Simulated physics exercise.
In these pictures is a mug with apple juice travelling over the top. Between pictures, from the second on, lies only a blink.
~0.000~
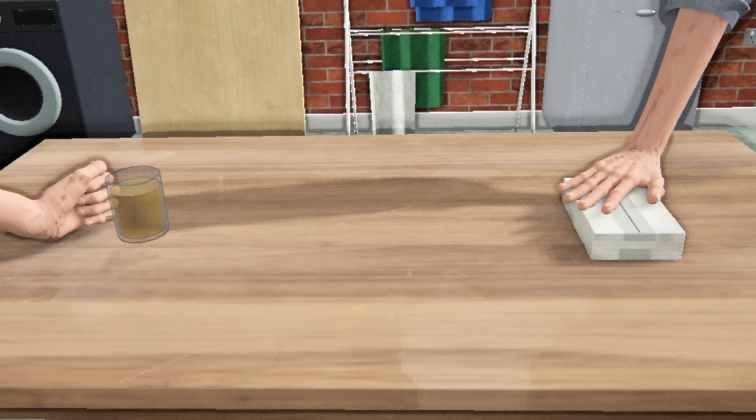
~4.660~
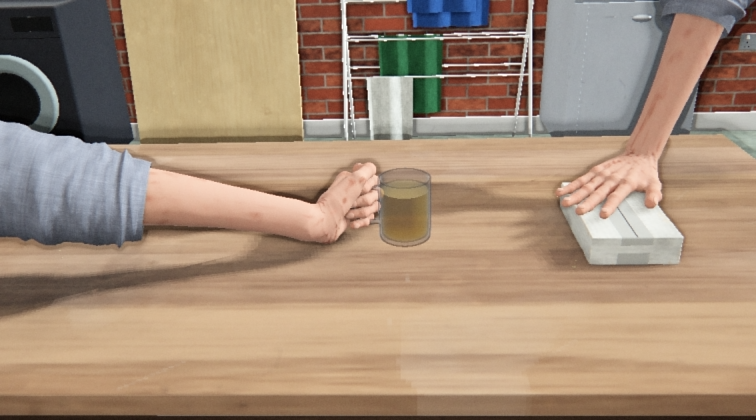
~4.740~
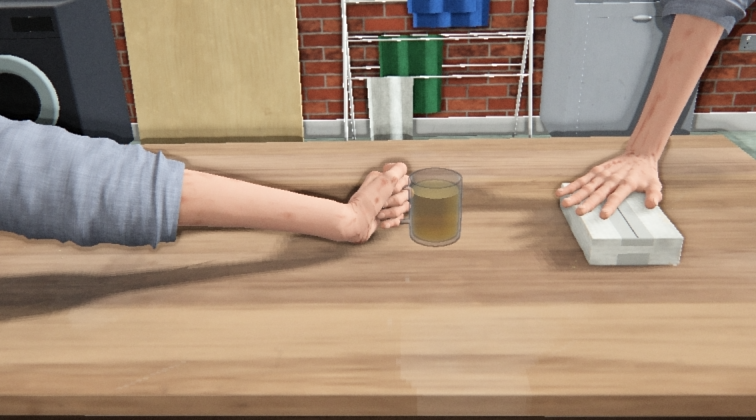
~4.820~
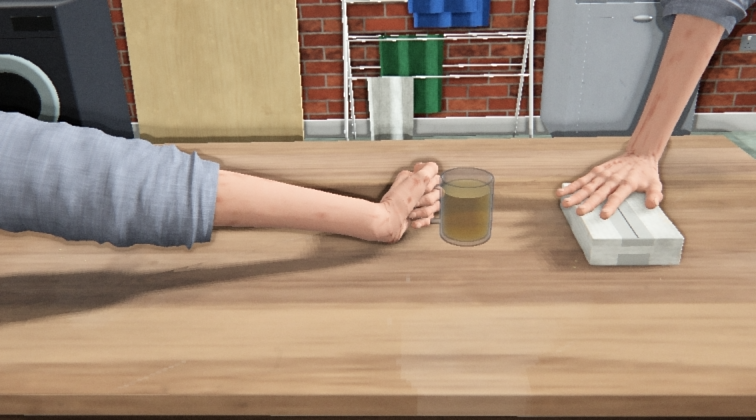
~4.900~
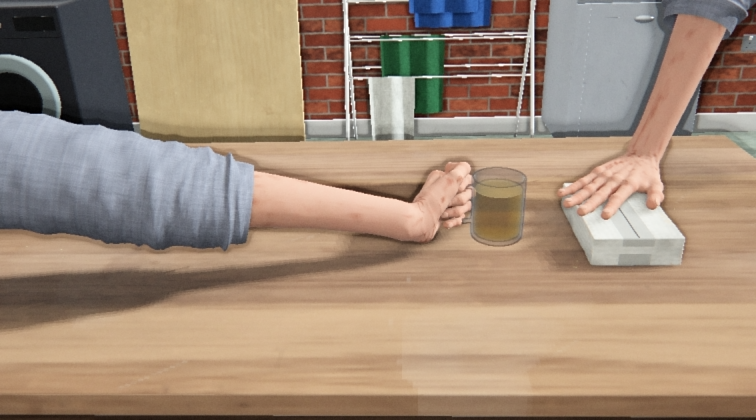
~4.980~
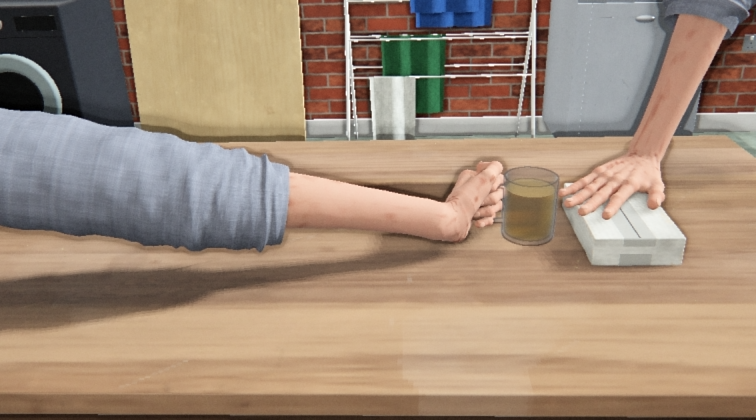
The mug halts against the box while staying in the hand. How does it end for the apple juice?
Some sloshes out.
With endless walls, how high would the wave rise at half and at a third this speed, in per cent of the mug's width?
Roughly 25 percent, then roughly 20 percent.
After 5.0 s, the mug meets the box.
After 5.1 s, the apple juice surges up the wall; a puddle lies under it.
After 6.5 s, the mug stands at the box; a puddle lies under it.
